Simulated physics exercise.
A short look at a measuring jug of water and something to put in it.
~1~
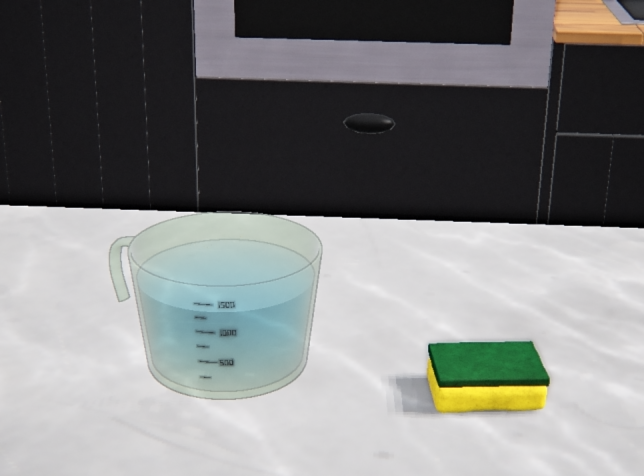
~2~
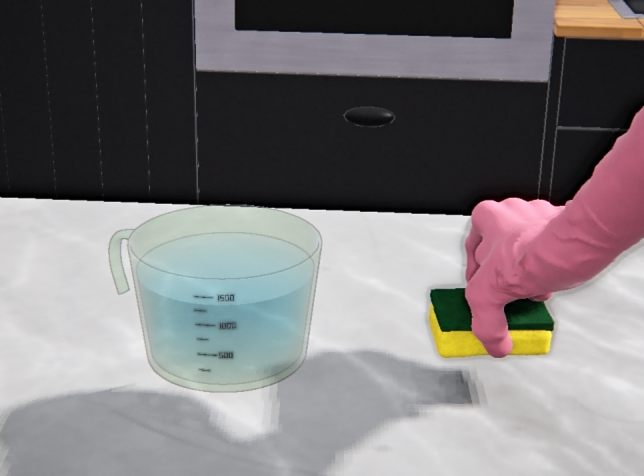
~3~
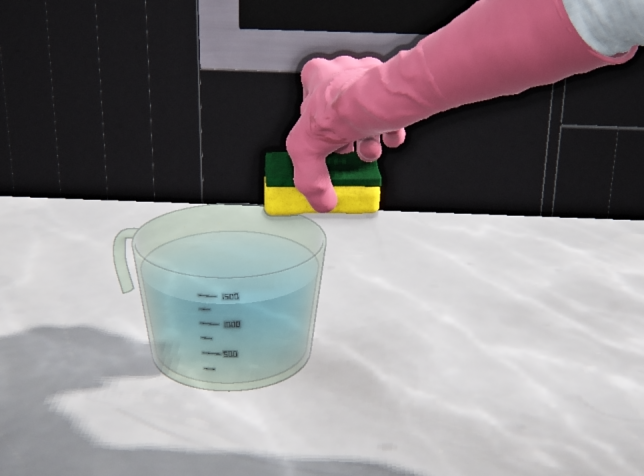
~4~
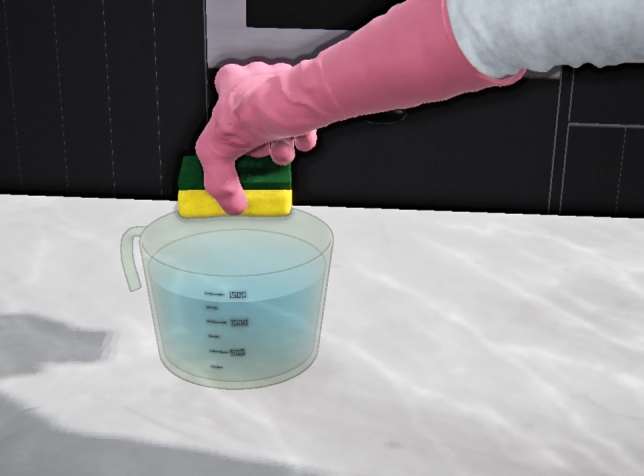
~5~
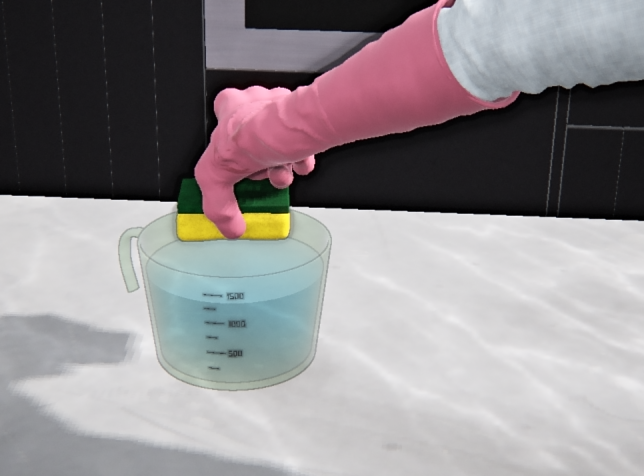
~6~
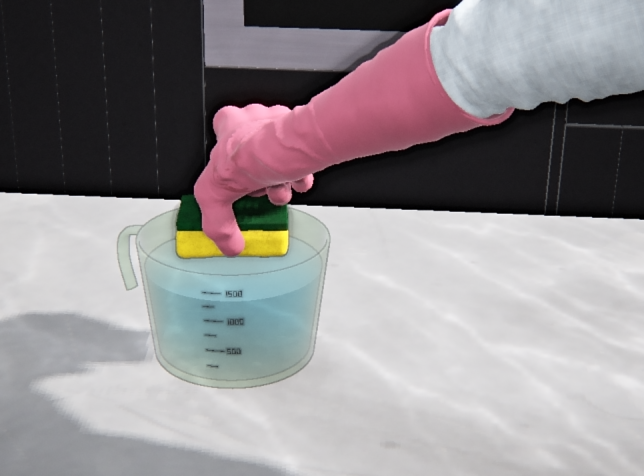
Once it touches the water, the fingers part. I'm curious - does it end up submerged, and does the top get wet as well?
Water - stays afloat, measuring jug - top stays dry.
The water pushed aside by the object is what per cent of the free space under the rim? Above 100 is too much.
Estimated share: Near 10 %.
Shortly, the sponge enters the water; the measuring jug is about three quarters full.
Then, the sponge comes up again; the measuring jug is about three quarters full.
At the finish, the sponge bobs at the top; the measuring jug is about three quarters full; no mess.
